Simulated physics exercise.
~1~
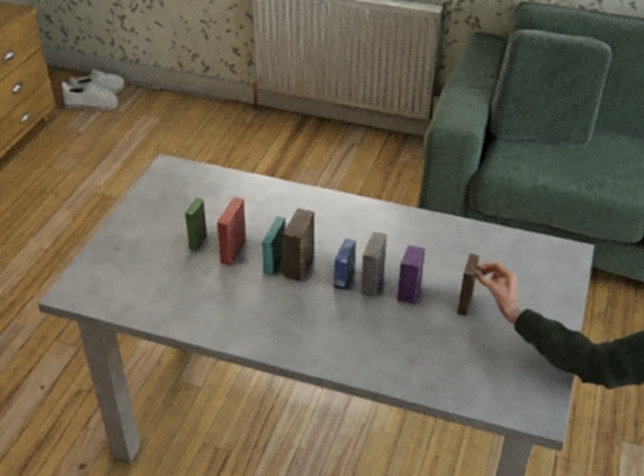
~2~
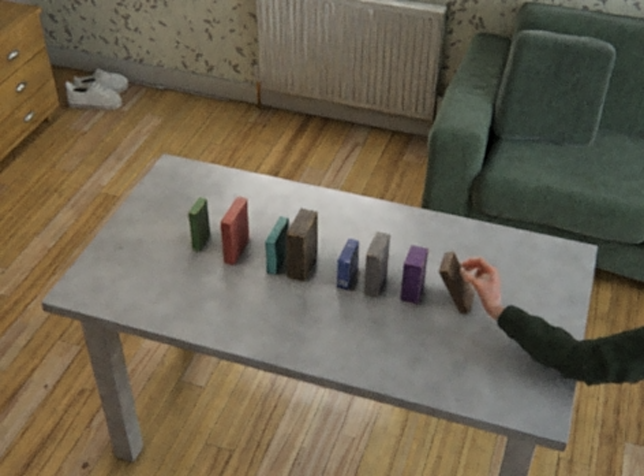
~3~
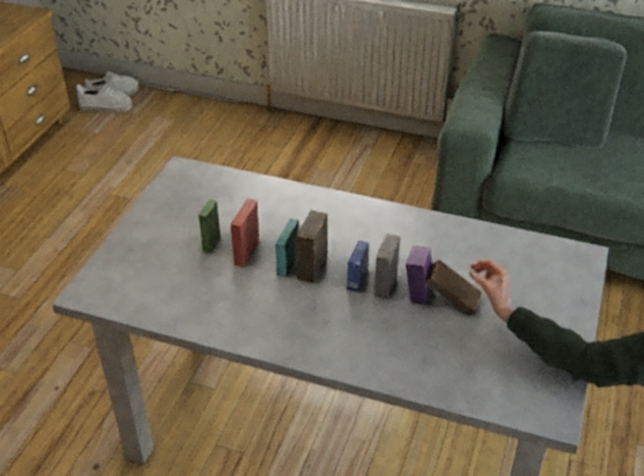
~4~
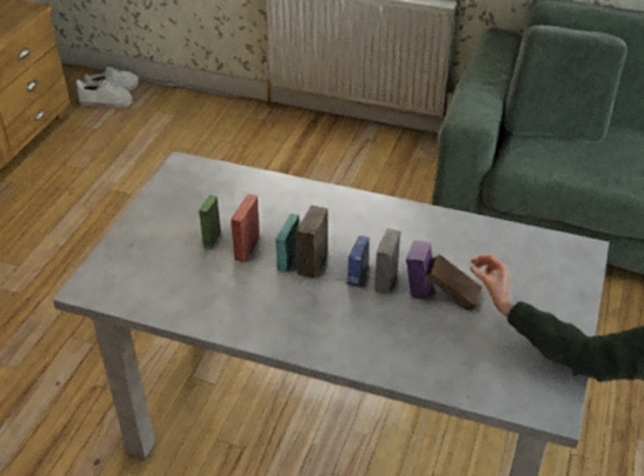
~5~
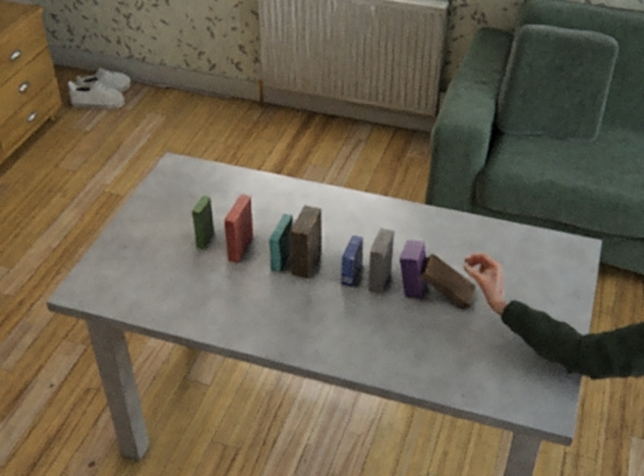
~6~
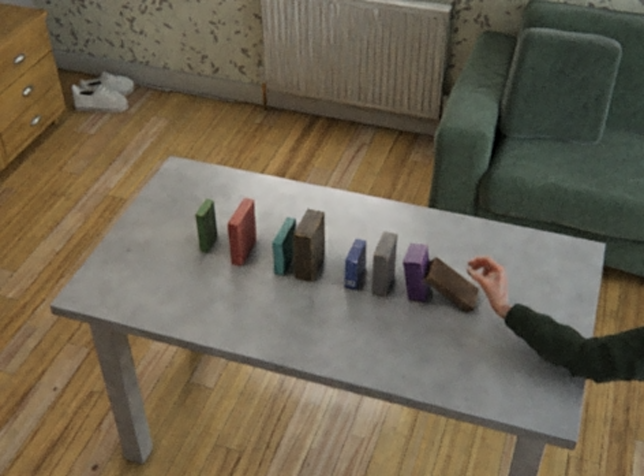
A brown block, tipped by a hand, falls left and rests against the purple block.
